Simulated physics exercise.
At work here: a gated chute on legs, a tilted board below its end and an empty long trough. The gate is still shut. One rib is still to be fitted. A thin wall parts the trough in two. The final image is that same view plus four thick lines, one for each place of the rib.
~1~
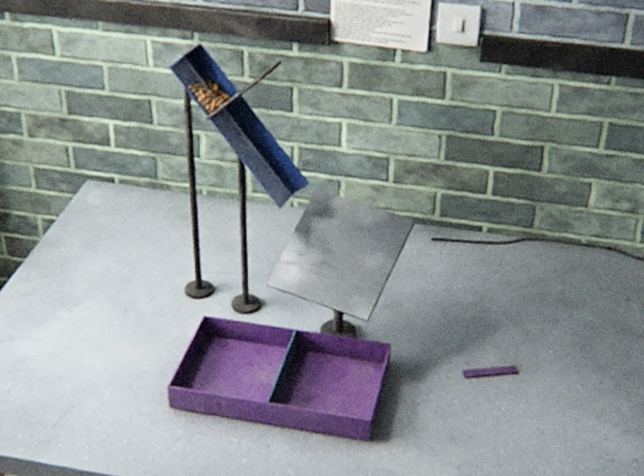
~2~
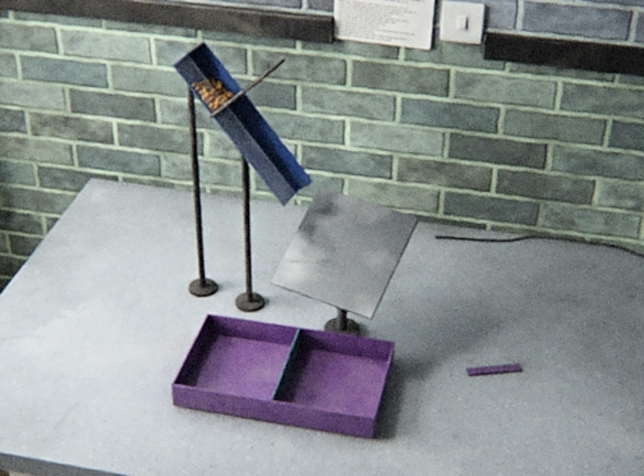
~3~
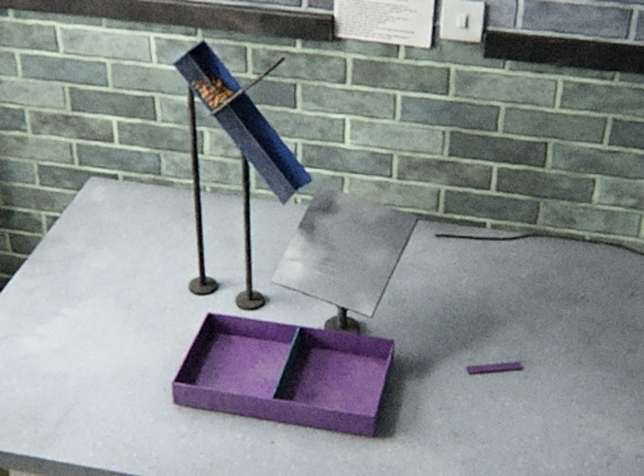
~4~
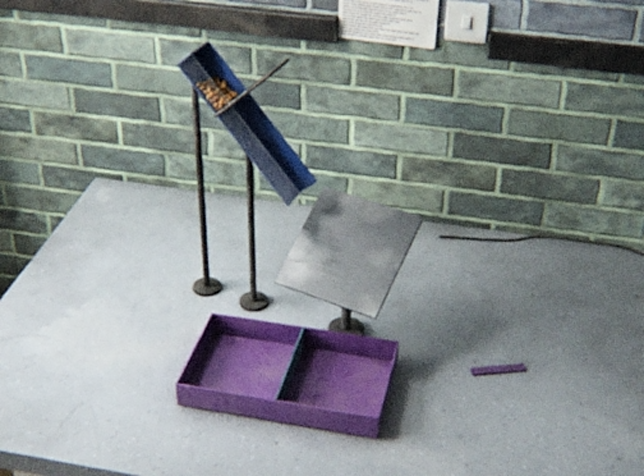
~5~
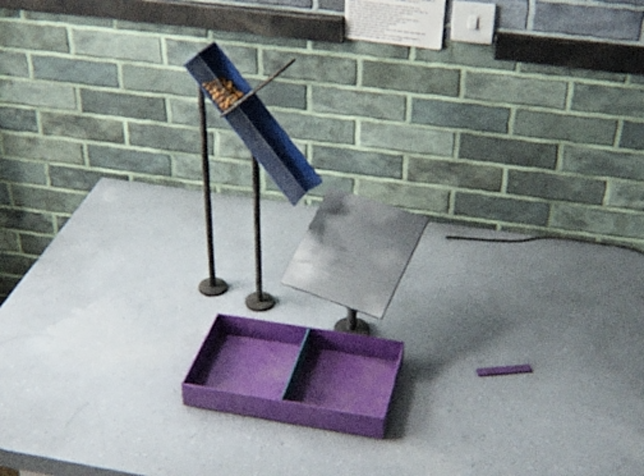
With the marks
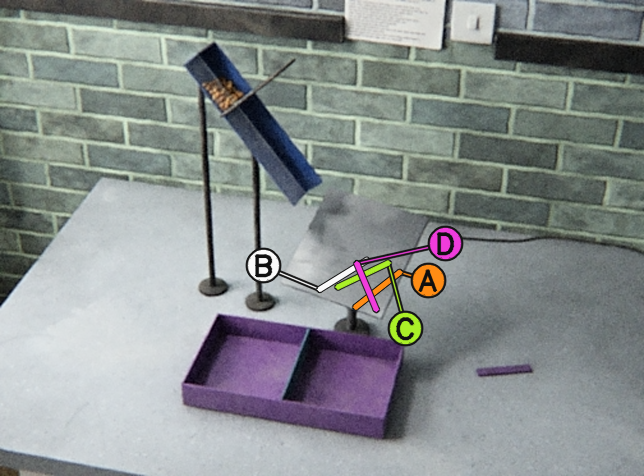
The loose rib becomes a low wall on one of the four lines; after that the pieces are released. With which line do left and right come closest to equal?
Use line C.
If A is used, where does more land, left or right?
More lands on the right.
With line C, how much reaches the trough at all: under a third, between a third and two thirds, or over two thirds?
Line C gives over two thirds.
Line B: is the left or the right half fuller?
More lands on the left.
On the marked copy, line A from (399, 272) to (355, 307); line B from (366, 260) to (319, 289); line C from (388, 262) to (337, 287); line D from (356, 263) to (376, 309).
If A is chosen, of what is caught, a small part in the left half, most in the right.
If B is chosen, of what is caught, most in the left half, about a quarter in the right.
If C is chosen, of what is caught, about half in the left half, about half in the right.
If D is chosen, of what is caught, a small part in the left half, most in the right.
